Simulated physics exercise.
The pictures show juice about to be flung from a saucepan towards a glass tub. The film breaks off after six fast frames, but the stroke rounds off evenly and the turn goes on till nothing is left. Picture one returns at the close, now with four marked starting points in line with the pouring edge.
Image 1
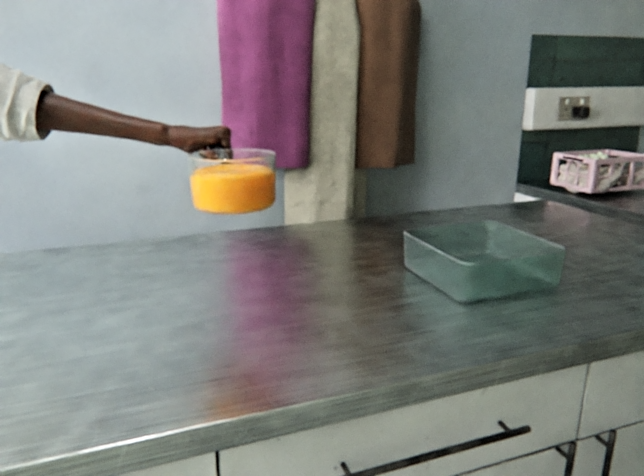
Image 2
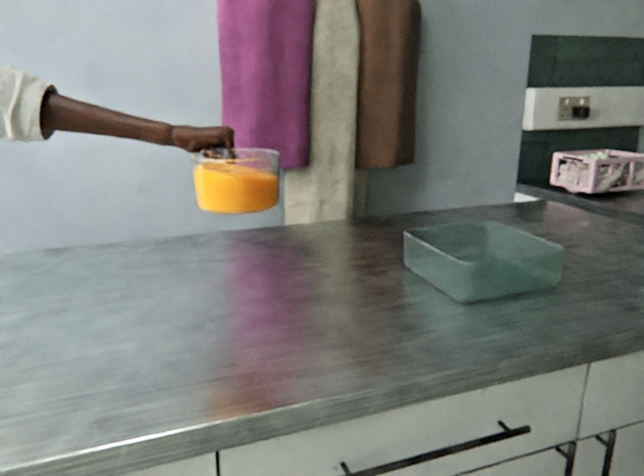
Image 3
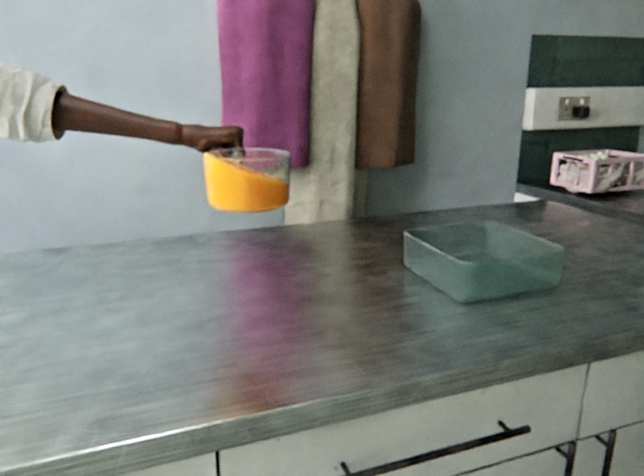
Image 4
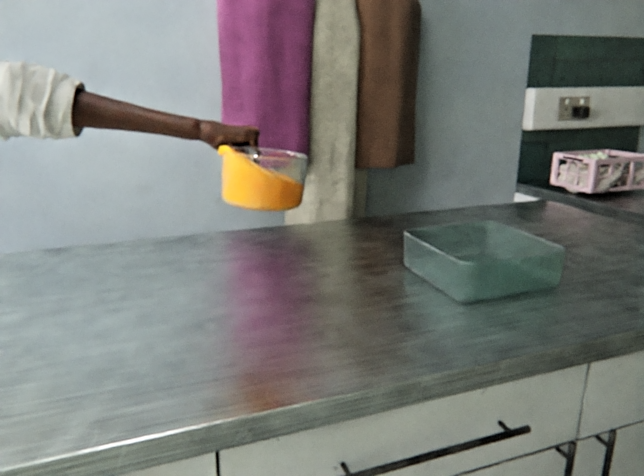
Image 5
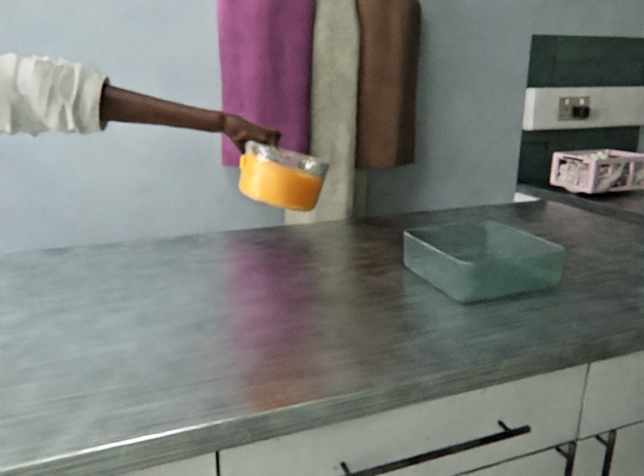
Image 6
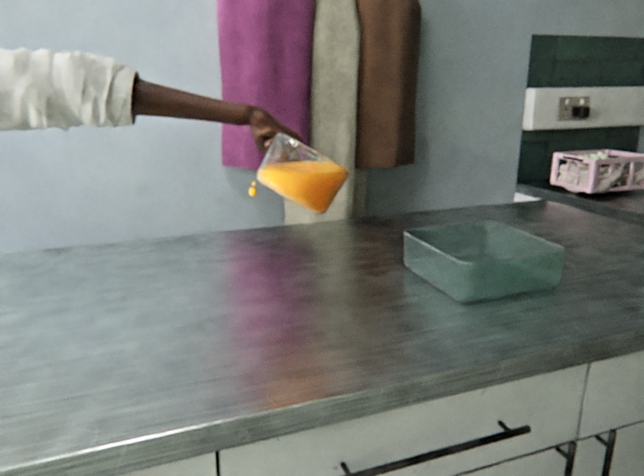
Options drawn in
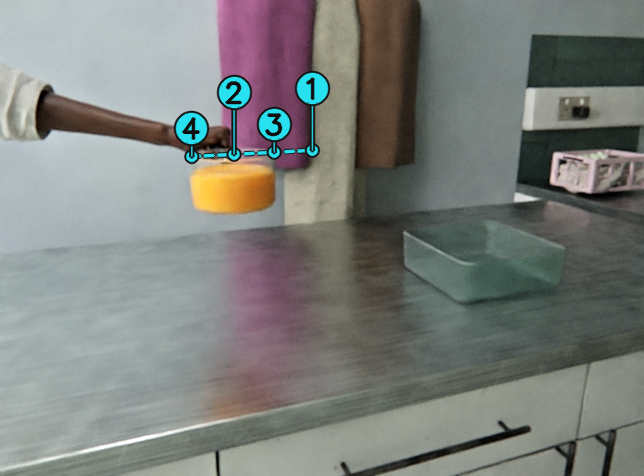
At a kitchen counter, a hand moves a clear pan of orange juice right and tilts it, juice slipping over the left rim.
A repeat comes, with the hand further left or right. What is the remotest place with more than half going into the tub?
The answer is spot 1.
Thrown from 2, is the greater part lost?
Yes.
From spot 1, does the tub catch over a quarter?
Yes, clearly.
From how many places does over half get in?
One of them.
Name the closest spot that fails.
Spot 3.
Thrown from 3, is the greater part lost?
Yes, it does.
On the marked copy, 1 at (312, 150); 2 at (234, 154); 3 at (274, 152); 4 at (191, 156).
For spot 1, about 61 % lands in the tub, 26 % falls short and 13 % goes beside or beyond.
For spot 2, about 0 % lands in the tub, 99 % falls short.
For spot 3, about 23 % lands in the tub, 71 % falls short and 6 % goes beside or beyond.
For spot 4, about 0 % lands in the tub, 100 % falls short.
